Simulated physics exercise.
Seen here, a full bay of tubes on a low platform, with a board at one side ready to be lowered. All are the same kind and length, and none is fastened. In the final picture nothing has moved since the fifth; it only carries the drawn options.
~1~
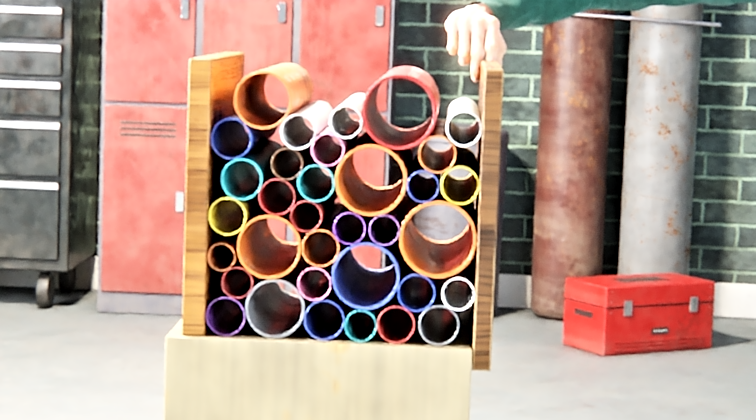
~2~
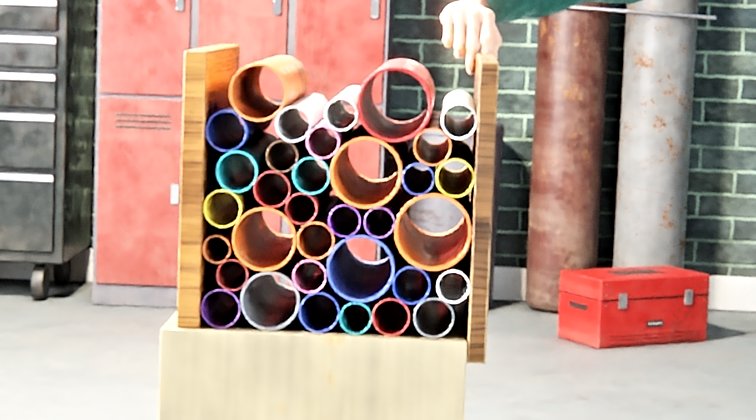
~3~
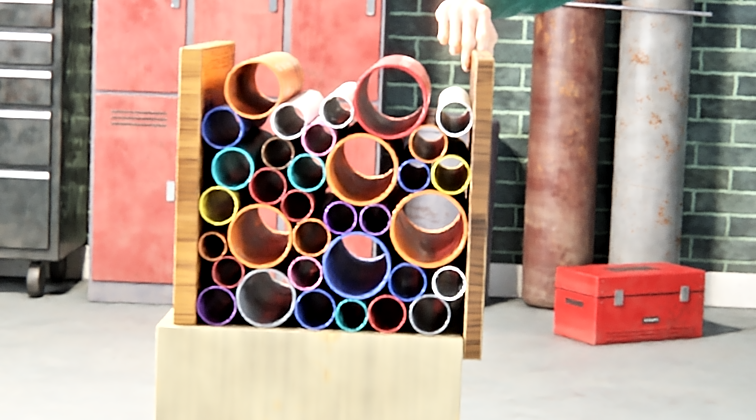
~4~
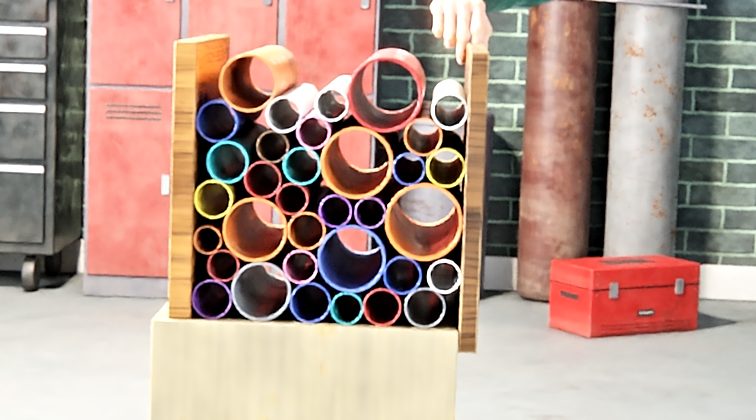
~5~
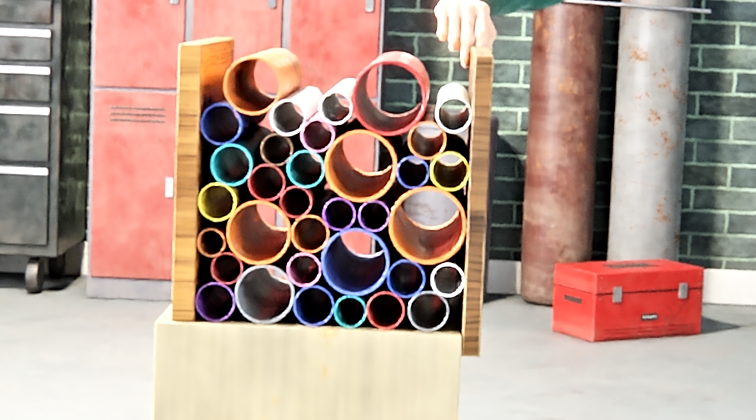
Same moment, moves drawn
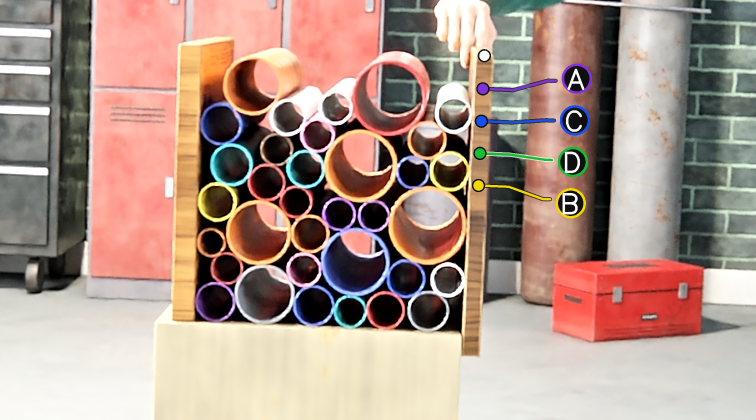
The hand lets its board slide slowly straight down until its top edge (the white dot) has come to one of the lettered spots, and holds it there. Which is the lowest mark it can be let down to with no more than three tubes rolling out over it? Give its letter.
Mark B is as low as it can go.
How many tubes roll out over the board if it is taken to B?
At B the number is one.
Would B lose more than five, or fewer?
Fewer than five.
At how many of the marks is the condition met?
Four of them.
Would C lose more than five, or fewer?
Fewer than five.
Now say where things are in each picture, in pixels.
A white tube (298, 132); side board (485, 203), in the first frame.
A grey tube (434, 318), in the second frame.
A blue tube (357, 266); a purple tube (376, 219), in the third frame.
A red tube (263, 180); a brown tube (273, 147), in the fourth frame.
A white tube (288, 118); side board (475, 189), in the fifth frame.
On the copy, A at (483, 89); B at (478, 185); C at (481, 121); D at (480, 154); the white dot at (484, 56).
On B. First, top of the board (472, 116).
Then, top of the board (469, 184).
Finally, top of the board (469, 184), one out over the board.
By contrast, A none out over the board; C none out over the board; D none out over the board.
